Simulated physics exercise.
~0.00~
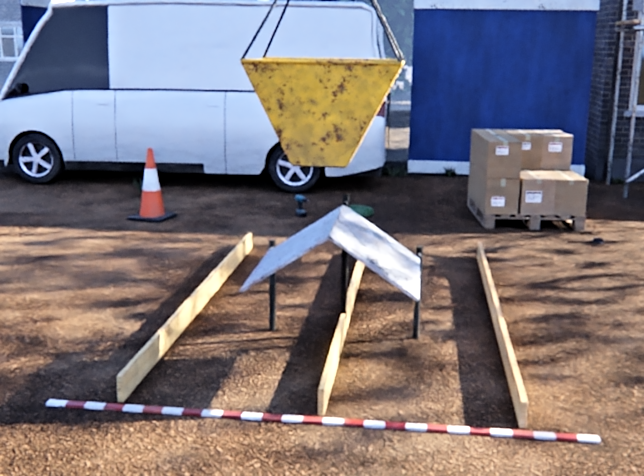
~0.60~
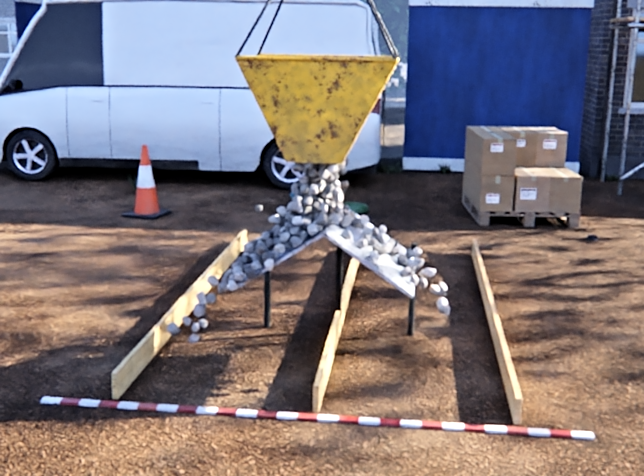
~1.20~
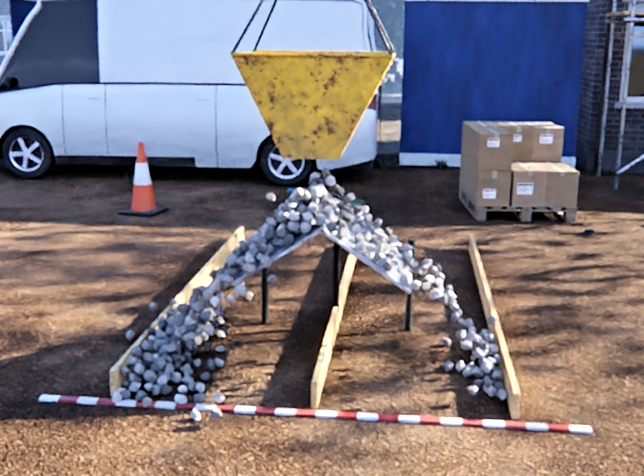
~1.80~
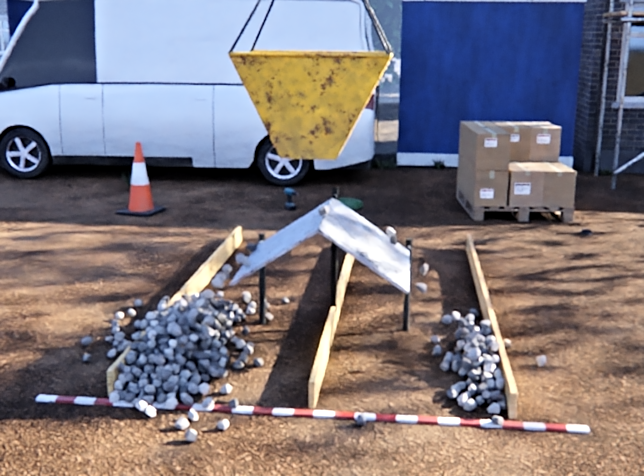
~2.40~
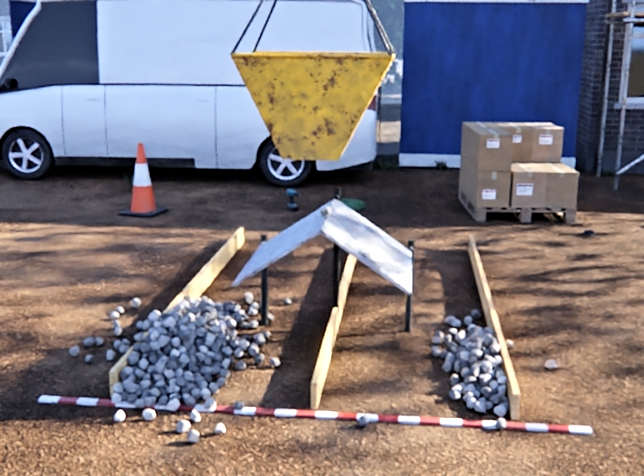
Grey stones poured from the hanging yellow skip onto the peaked metal sheet below and slid down both slopes, ending in a large heap at the left plank, with a few strays around it, and a smaller heap beside the right plank.
